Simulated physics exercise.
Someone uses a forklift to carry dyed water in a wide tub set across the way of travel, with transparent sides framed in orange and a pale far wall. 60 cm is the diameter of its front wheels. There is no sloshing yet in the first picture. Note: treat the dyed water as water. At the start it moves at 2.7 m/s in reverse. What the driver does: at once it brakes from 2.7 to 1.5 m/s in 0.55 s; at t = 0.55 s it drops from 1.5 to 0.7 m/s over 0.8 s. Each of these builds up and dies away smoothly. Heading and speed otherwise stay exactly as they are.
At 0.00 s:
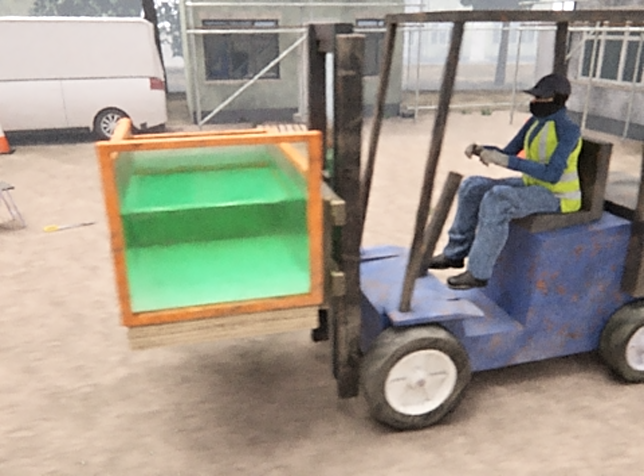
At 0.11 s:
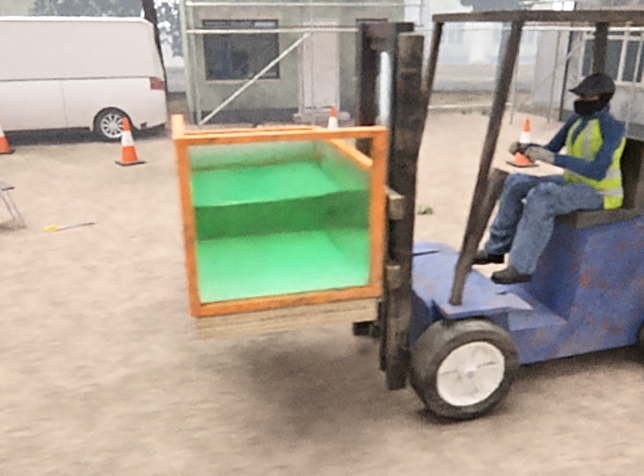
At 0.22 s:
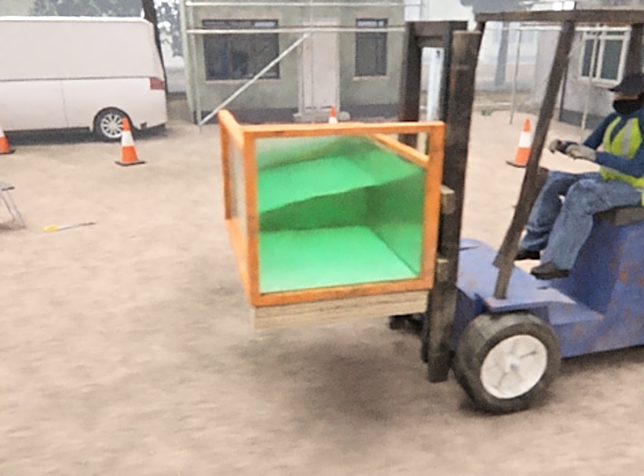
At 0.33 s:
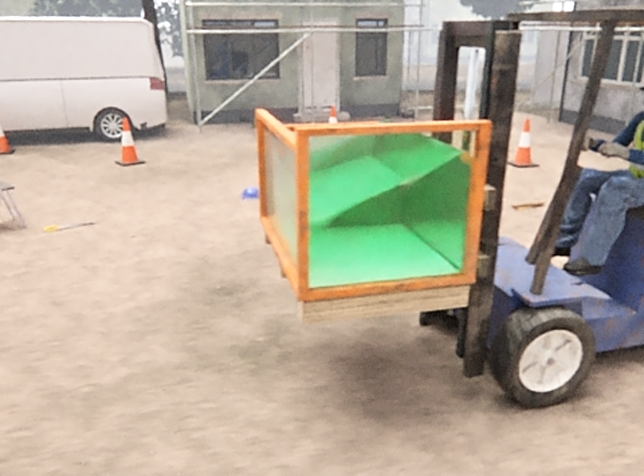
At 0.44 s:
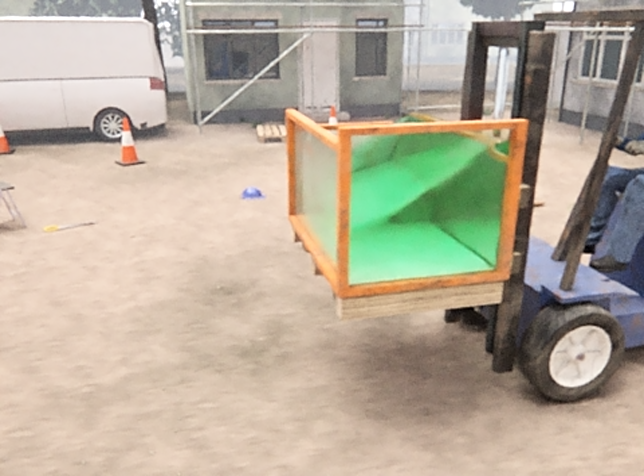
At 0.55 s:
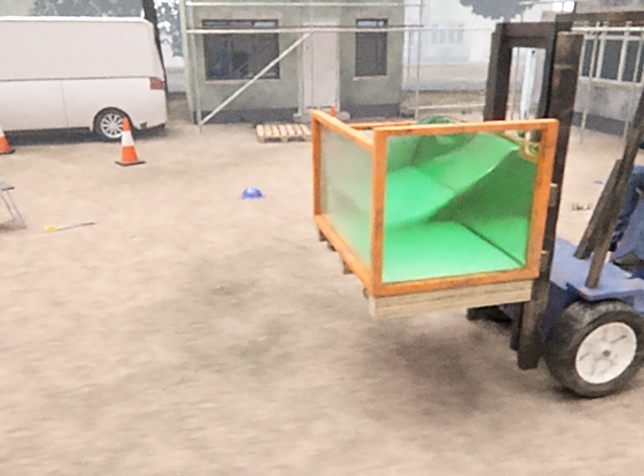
We see a blue forklift reversing to the right across a dirt yard, carrying green dyed water in an orange-framed transparent tub; the water starts level, then climbs steadily towards the forklift side, its surface steeply slanted.
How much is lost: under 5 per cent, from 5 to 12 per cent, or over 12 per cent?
Under 5 per cent.
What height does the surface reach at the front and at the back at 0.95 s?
Level, front = 56 cm; level, back = 40 cm.
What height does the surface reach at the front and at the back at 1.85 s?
Roughly 50 cm in front and 40 cm behind.
Then, 0.95 s in, front 56 cm, middle 43 cm, back 41 cm above the floor; the loss stands at 2 per cent, over the back.
Then, 1.35 s in, front 41 cm, middle 46 cm, back 52 cm above the floor; the loss stands at 3 per cent, over the back.
Then, 1.85 s in, front 50 cm, middle 47 cm, back 40 cm above the floor; the loss stands at 3 per cent, over the back.
Then, 4.34 s in, the loss stands at 3 per cent, over the back, 12 of 432 litres.
